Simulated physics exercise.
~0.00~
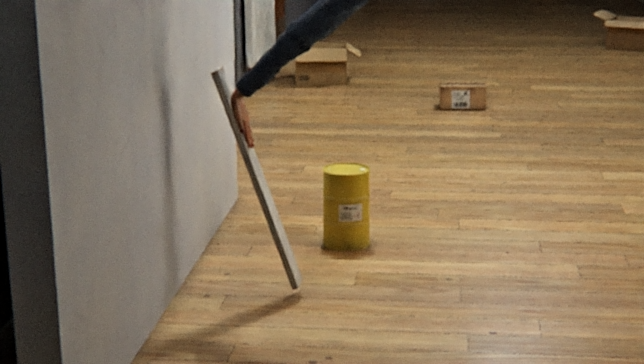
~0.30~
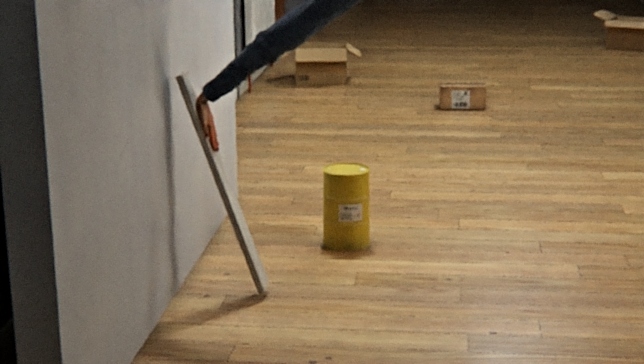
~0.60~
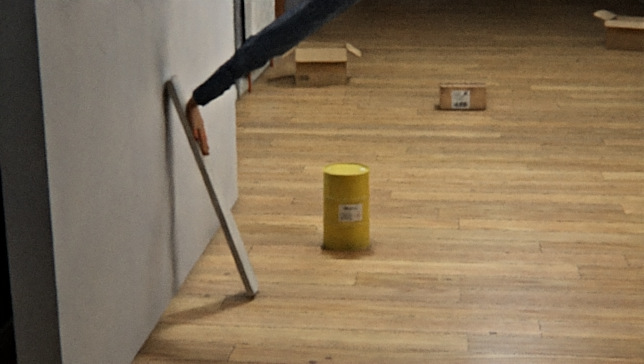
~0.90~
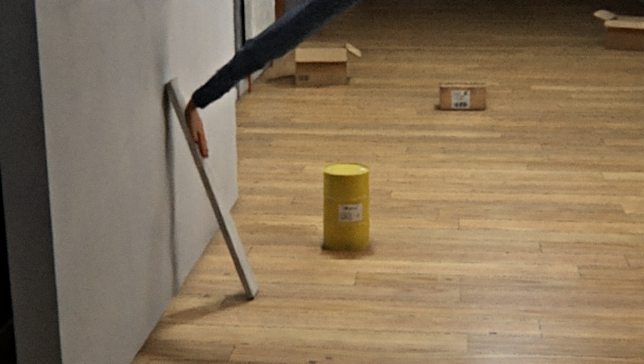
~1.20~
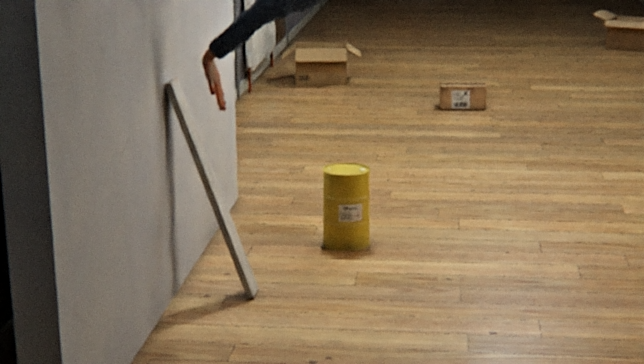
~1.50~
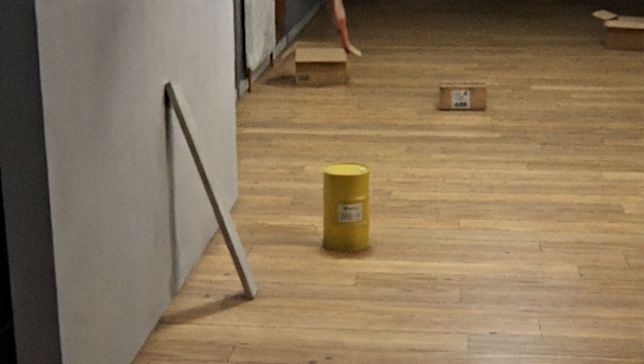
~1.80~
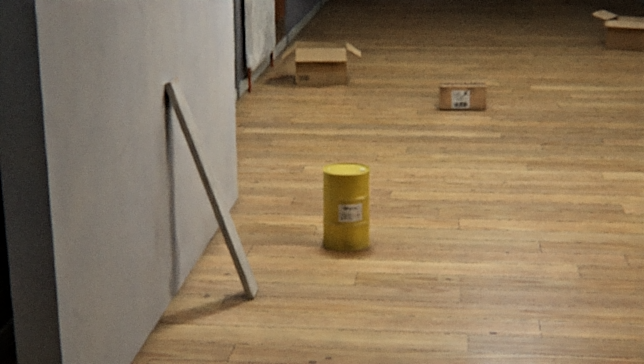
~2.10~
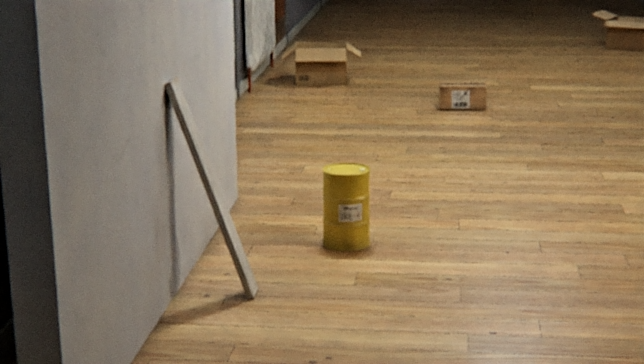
A hand leans a white plank against the wall, lets go, and it stays leaning.
